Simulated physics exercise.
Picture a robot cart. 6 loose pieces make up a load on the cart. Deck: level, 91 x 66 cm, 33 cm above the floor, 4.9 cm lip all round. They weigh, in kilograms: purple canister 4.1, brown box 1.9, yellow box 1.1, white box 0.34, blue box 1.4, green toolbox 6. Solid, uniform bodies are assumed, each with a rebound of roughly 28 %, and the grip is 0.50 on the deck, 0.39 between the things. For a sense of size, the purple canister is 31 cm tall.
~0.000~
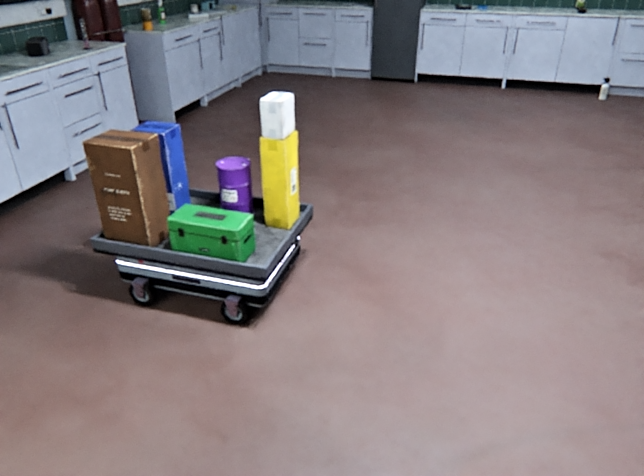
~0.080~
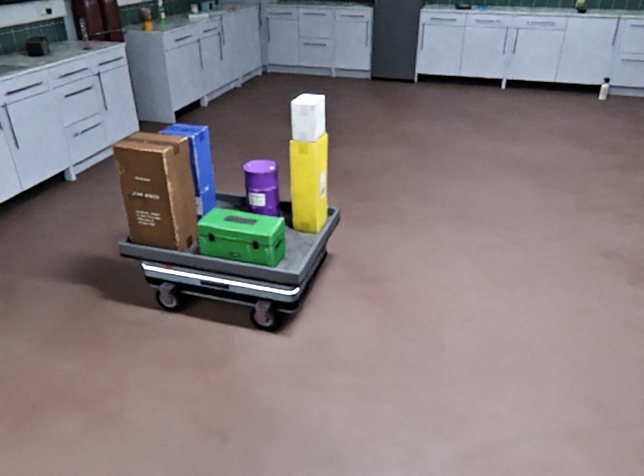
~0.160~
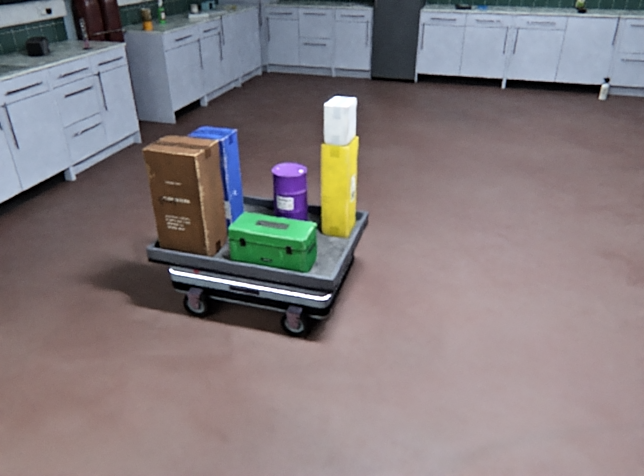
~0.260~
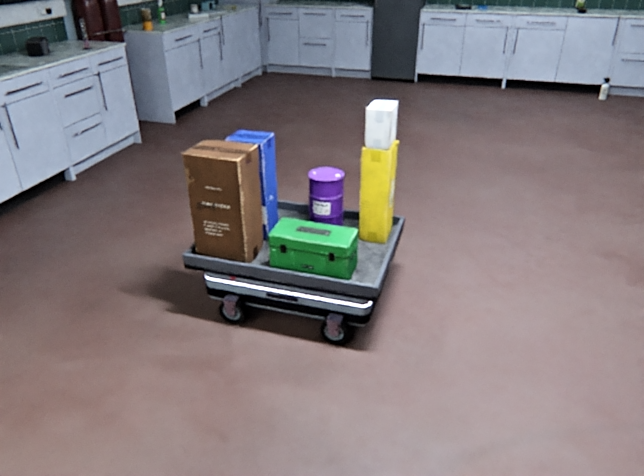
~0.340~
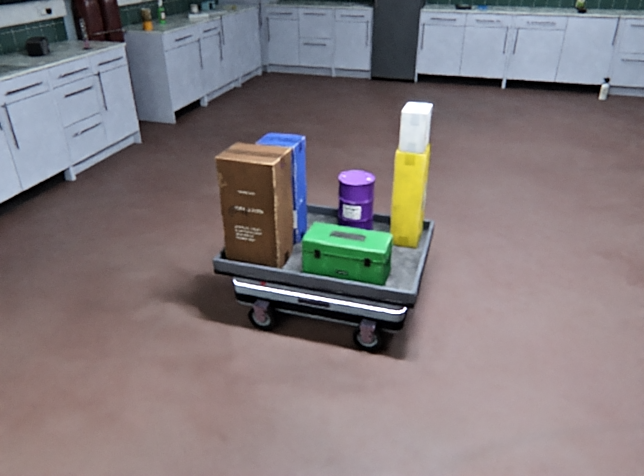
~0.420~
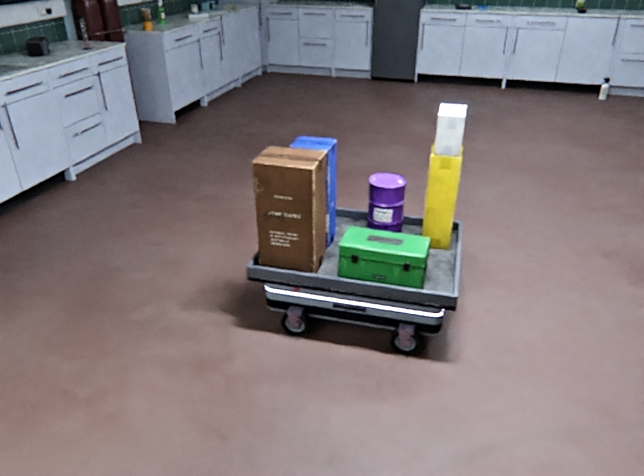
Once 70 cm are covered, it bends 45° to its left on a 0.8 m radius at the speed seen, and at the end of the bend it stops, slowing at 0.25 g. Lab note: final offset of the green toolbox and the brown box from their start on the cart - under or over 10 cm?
Green toolbox: In position; brown box: Relocated.
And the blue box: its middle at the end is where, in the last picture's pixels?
I'd put it at around (597, 187).
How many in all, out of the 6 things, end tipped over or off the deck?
The count comes out at 4.
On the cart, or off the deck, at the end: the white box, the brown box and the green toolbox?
White box: Goes out of bounds; brown box: Goes out of bounds; green toolbox: Stays in bounds.
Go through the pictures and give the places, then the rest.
Cart 0 cm along; green toolbox (212, 234); brown box (131, 191), in the first frame.
Cart 16 cm along; white box (309, 118); blue box (190, 179), in the second frame.
Cart 32 cm along; purple canister (290, 196); yellow box (339, 187), in the third frame.
Cart 52 cm along; white box (381, 125), in the fourth frame.
Cart 68 cm along; purple canister (356, 205); yellow box (410, 196), in the fifth frame.
Cart 84 cm along, turned 2°; green toolbox (384, 260); brown box (292, 213), in the sixth frame.
Around 0.82 s, cart 164 cm along, turned 45°; white box now off the deck; brown box at 22° to upright near (504, 207); yellow box at 61° to upright.
Around 1.22 s, cart 224 cm along, turned 45°; brown box now off the deck; yellow box on its side; blue box on its side.
Finally (2.5 s), off the deck, brown box and white box; on their side or leaning hard on the cart, yellow box and blue box; not toppled but over 10 cm from the start, purple canister; green toolbox still in place (within 10 cm).
